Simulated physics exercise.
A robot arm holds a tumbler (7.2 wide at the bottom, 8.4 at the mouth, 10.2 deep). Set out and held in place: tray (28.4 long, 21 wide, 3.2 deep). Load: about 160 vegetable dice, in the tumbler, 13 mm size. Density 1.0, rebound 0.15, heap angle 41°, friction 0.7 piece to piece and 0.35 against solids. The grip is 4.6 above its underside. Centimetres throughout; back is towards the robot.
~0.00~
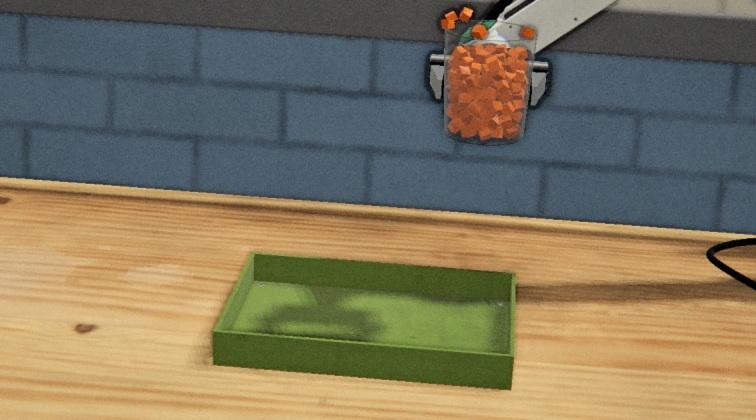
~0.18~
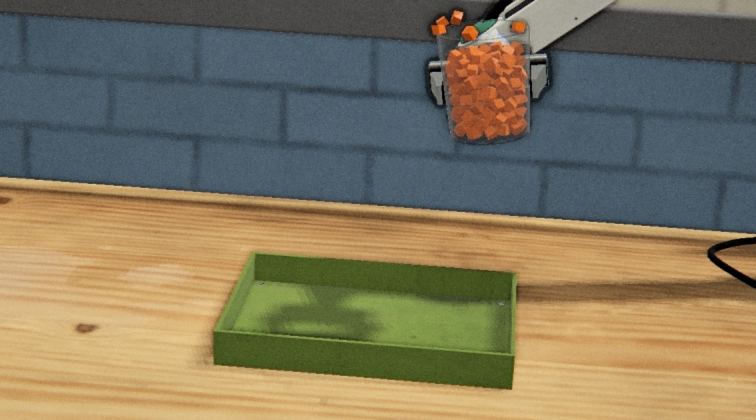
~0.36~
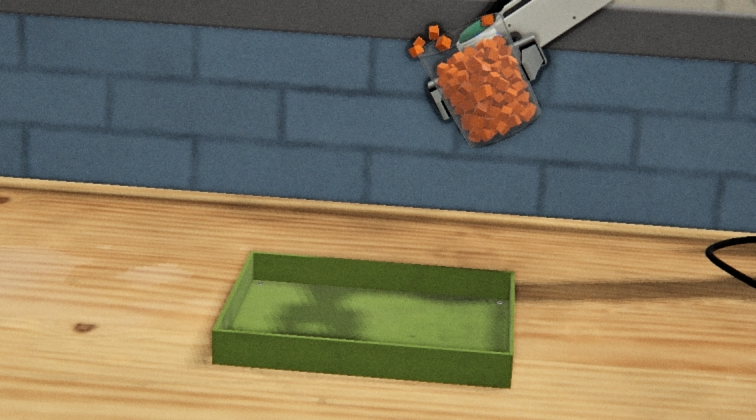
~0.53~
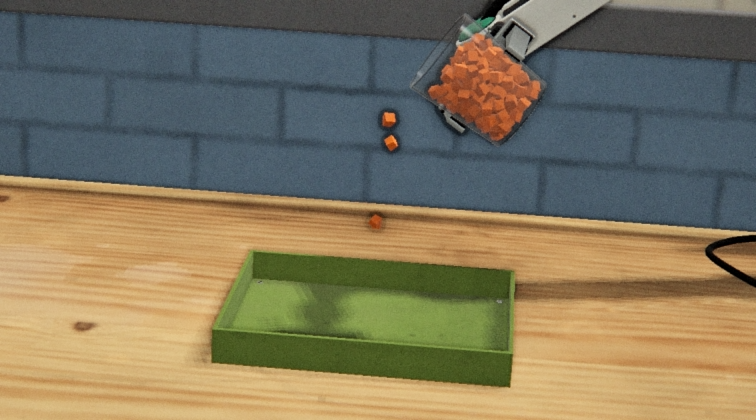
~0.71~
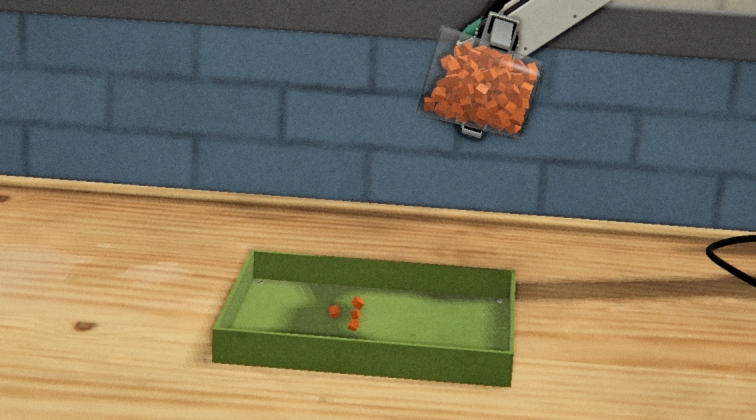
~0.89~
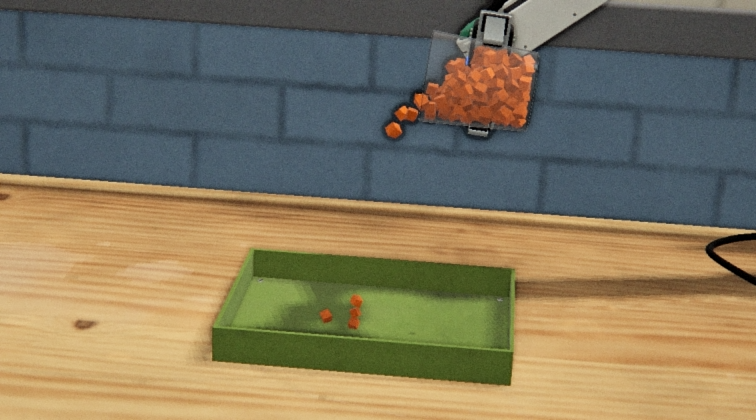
A robot arm at the top, right of centre, grips a clear tumbler packed with orange dice against a blue brick wall, seen by a still camera looking slightly down. Below it, a shallow green tray sits on a pale wooden worktop, with a black cable at the right edge. The tumbler tilts leftward until nearly on its side, a few dice dropping into the tray and more sliding out past the rim.
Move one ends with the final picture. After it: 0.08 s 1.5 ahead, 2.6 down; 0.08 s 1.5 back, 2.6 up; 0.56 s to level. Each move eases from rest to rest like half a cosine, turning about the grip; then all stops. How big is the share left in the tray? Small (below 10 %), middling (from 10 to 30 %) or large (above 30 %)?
Share in the tray: Middling (from 10 to 30 %).
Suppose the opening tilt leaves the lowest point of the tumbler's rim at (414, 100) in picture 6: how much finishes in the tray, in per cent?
Some 5 per cent.
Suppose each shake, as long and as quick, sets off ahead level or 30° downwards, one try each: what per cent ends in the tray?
About 60 and 35 per cent.
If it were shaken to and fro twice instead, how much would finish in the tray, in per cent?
Then about 20 per cent.
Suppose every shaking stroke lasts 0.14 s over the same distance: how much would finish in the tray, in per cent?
In that case some 5 per cent.
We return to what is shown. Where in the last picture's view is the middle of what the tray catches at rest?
Around (319, 314).
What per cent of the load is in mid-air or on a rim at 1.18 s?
Roughly 5 per cent.
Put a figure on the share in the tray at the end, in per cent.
About 15 per cent.
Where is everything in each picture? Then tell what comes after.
Tumbler middle at (487, 85), level; upper third of the load around (487, 64), from x 450 to 525, top at y 15; 164 in the tumbler, in the first picture.
Tumbler middle at (487, 84), tilted 8° forward; upper third of the load around (487, 63), from x 440 to 520, top at y 20, in the second picture.
Tumbler middle at (483, 84), tilted 29° forward; upper third of the load around (484, 64), from x 415 to 530, top at y 20, in the third picture.
Tumbler middle at (481, 84), tilted 56° forward; upper third of the load around (481, 68), from x 375 to 535, top at y 40; 160 in the tumbler, 4 in flight or on a rim, in the fourth picture.
Tumbler middle at (481, 85), tilted 77° forward; upper third of the load around (486, 69), from x 335 to 530, top at y 50; 160 in the tumbler, 4 in the tray, in the fifth picture.
Tumbler middle at (481, 84), tilted 85° forward; upper third of the load around (494, 71), from x 325 to 530, top at y 50; 159 in the tumbler, 4 in the tray, 1 in flight or on a rim, in the sixth picture.
By 1.18 s, tilted 75° forward, highest piece 29 above the table; 145 in the tumbler, 10 in the tray, 9 in flight or on a rim.
By 1.47 s, tilted 13° forward, highest piece 32 above the table; 141 in the tumbler, 21 in the tray, 2 in flight or on a rim.
By 1.81 s, level, highest piece 31 above the table; 141 in the tumbler, 23 in the tray.
By 2.86 s, level, highest piece 31 above the table; 141 in the tumbler, 23 in the tray.
Final count, 141 in the tumbler, 23 in the tray. That is 14 % in the tray.
